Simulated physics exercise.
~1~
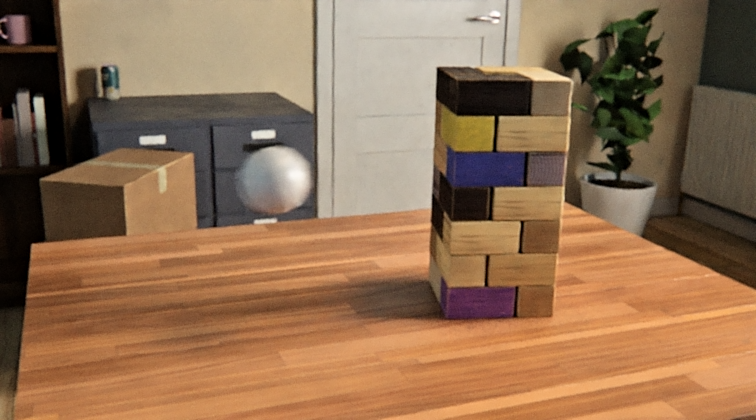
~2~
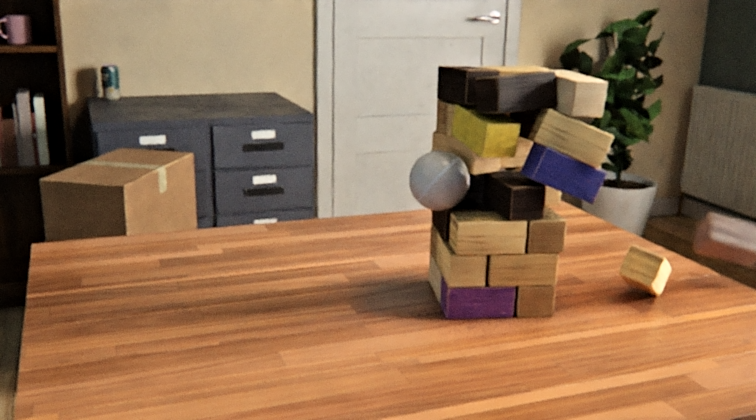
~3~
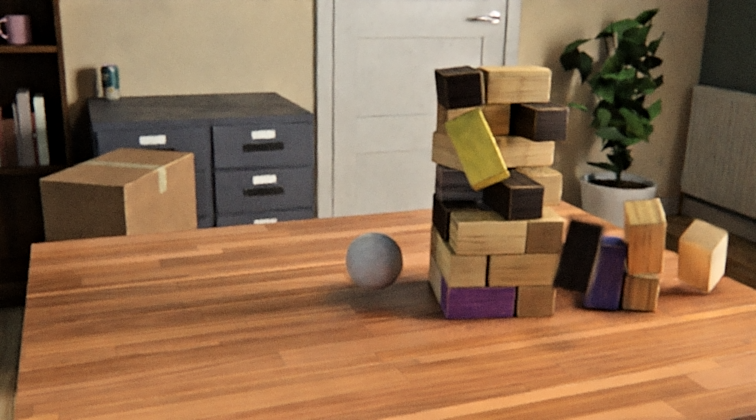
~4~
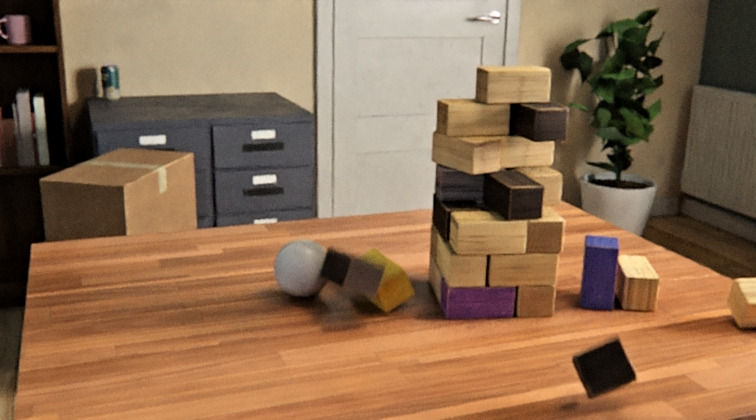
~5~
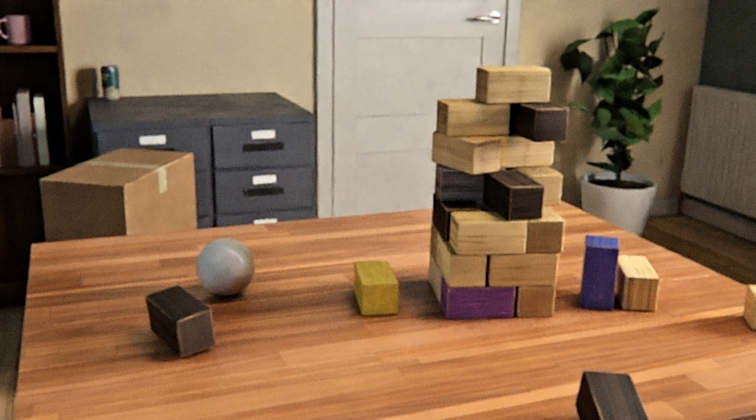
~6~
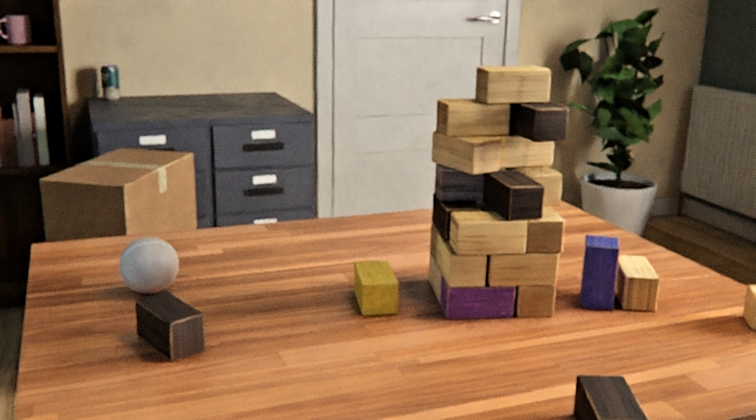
A grey ball flies from the left into a tower of wooden blocks on a table, knocking several loose, including the blue and yellow ones, then rebounds and rolls away leftward, leaving the tower standing but uneven with fallen blocks scattered around it and the purple block still at its base.
